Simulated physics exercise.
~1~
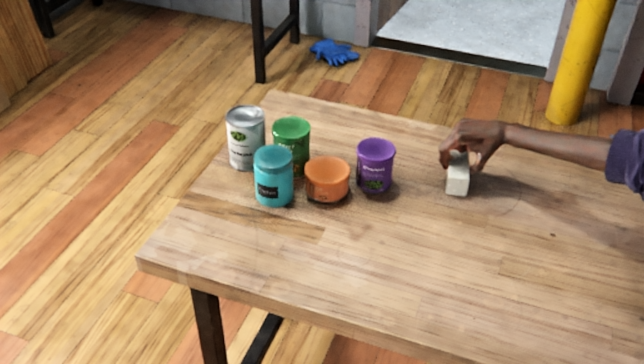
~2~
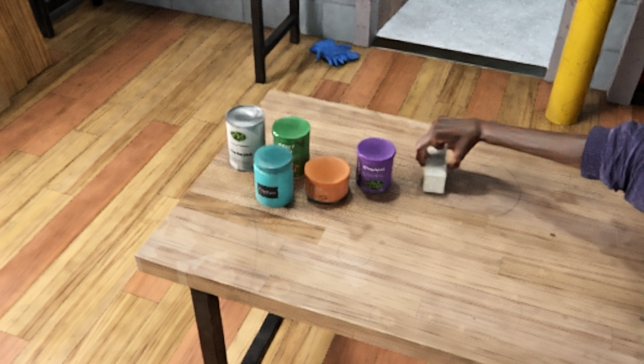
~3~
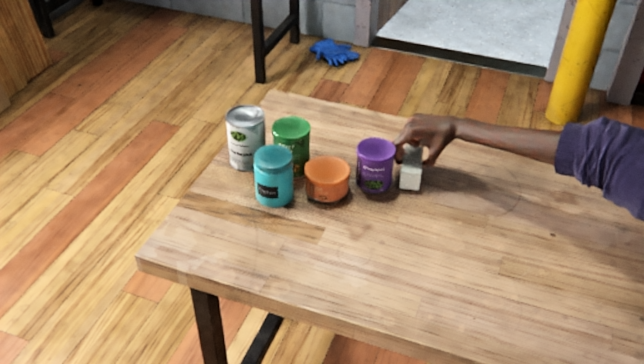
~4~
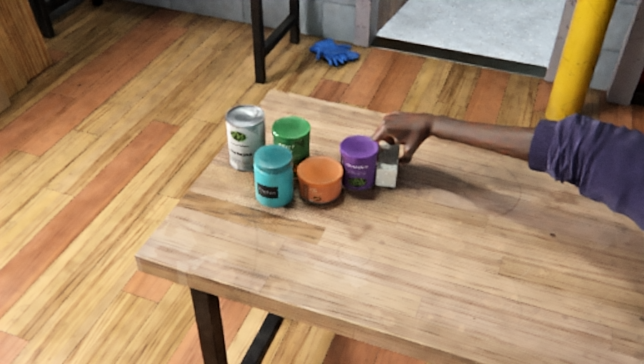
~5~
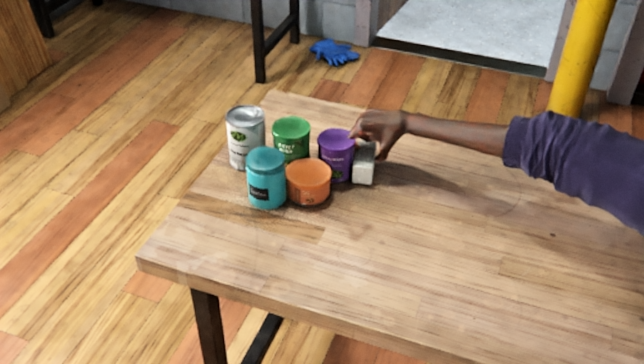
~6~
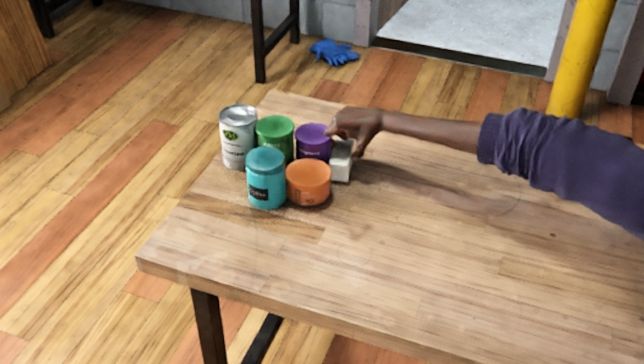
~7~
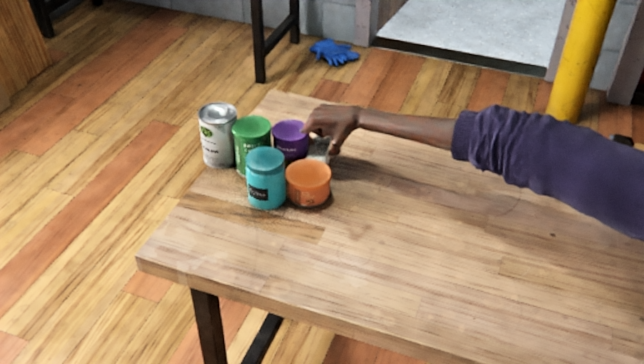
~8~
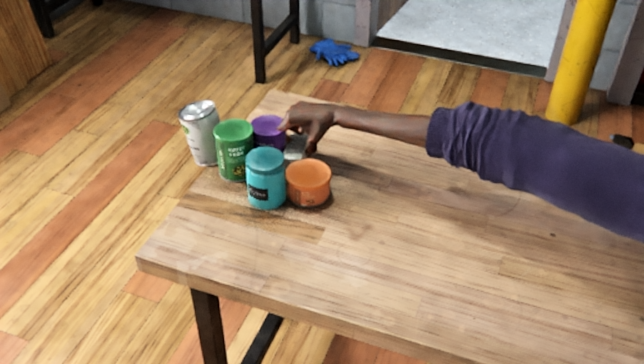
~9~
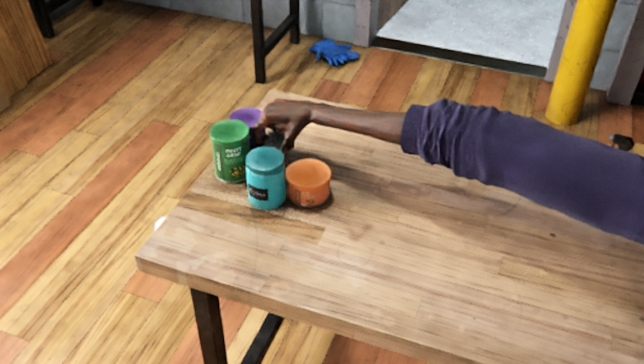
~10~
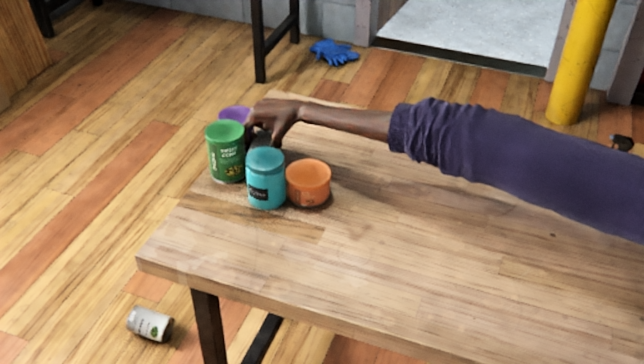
At the start, a hand holds a small pale block on a wooden table, to the right of a white tin, a green tin, a turquoise jar, an orange tub and a purple tin. The hand slides the block left until it meets the purple tin and pushes it along, nudging the orange tub slightly. Next the green and white tins shift left too. The white tin tilts at the table's edge and drops off. It ends up lying on the floor, while the hand remains among the other four containers, all still on the table.
